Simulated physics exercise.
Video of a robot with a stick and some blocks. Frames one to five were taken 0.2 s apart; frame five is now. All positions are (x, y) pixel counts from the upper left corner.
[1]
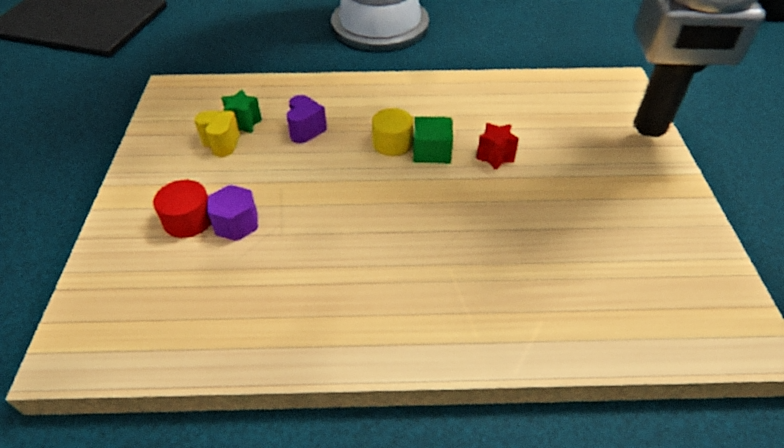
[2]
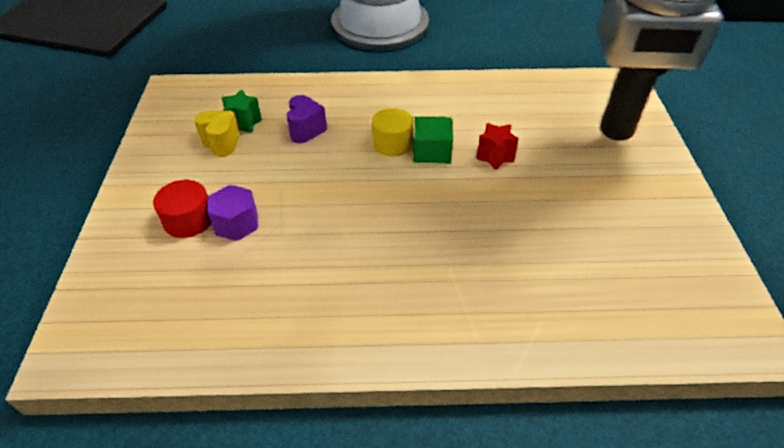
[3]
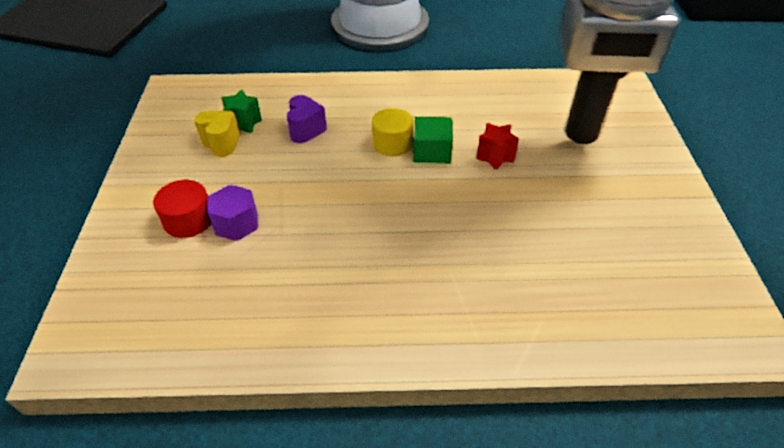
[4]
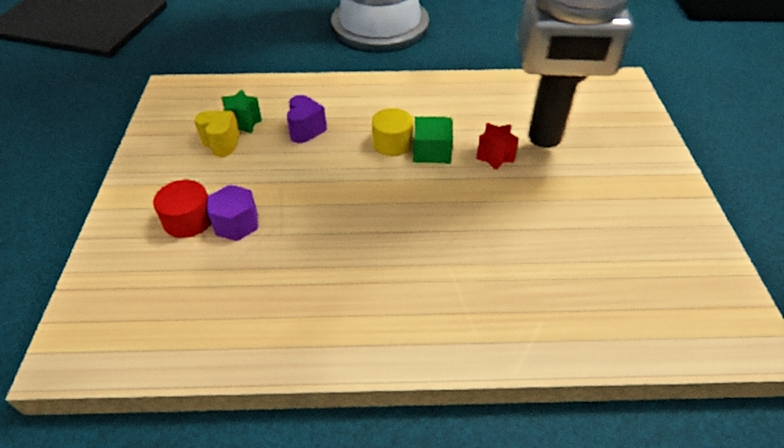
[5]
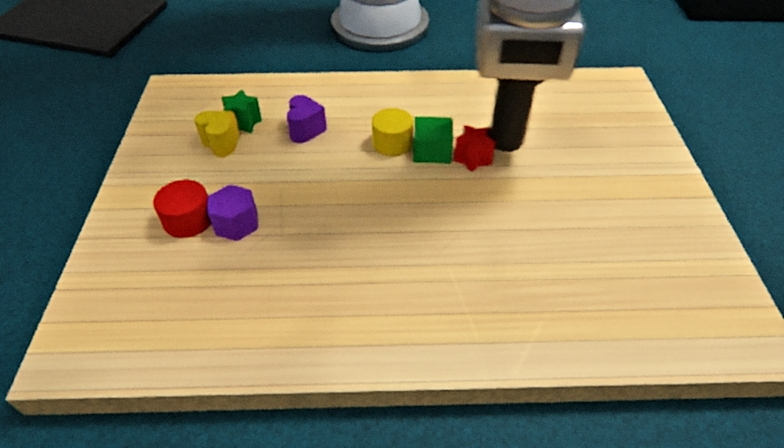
A robot arm with a dark stick hangs over the upper right of a pale wooden board on a teal surface, seen from above at an angle by a still camera. Yellow, green, purple and red blocks sit across its upper and left parts. The stick glides left and nudges the red star a short way toward the green block, while the others stay put.
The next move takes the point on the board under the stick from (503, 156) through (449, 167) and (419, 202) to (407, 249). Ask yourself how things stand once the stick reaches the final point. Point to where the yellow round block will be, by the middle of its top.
It should be at (361, 112) by then.
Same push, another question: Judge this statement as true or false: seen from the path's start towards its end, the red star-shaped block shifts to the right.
True - the claim holds.
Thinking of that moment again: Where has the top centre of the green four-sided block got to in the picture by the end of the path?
It is at (385, 132).
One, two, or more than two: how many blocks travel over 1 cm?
Once the path ends, three or more blocks will have shifted.
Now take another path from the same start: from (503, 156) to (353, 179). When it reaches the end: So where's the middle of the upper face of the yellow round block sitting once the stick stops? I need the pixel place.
I think it will end close to (350, 106).
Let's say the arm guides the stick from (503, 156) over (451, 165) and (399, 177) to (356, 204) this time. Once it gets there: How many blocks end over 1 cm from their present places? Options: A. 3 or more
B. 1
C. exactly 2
A.
What follows on the original path. One third of the way, stick at (450, 154); yellow round block at (362, 113); green four-sided block at (388, 132), turned 45° clockwise; red star-shaped block at (419, 149).
Two thirds of the way, stick at (420, 188); yellow round block at (361, 112); green four-sided block at (385, 132), turned 55° clockwise; red star-shaped block at (390, 163), turned 35° clockwise.
At the end, stick at (408, 235); yellow round block at (361, 112); green four-sided block at (385, 132), turned 55° clockwise; red star-shaped block at (390, 163), turned 35° clockwise.
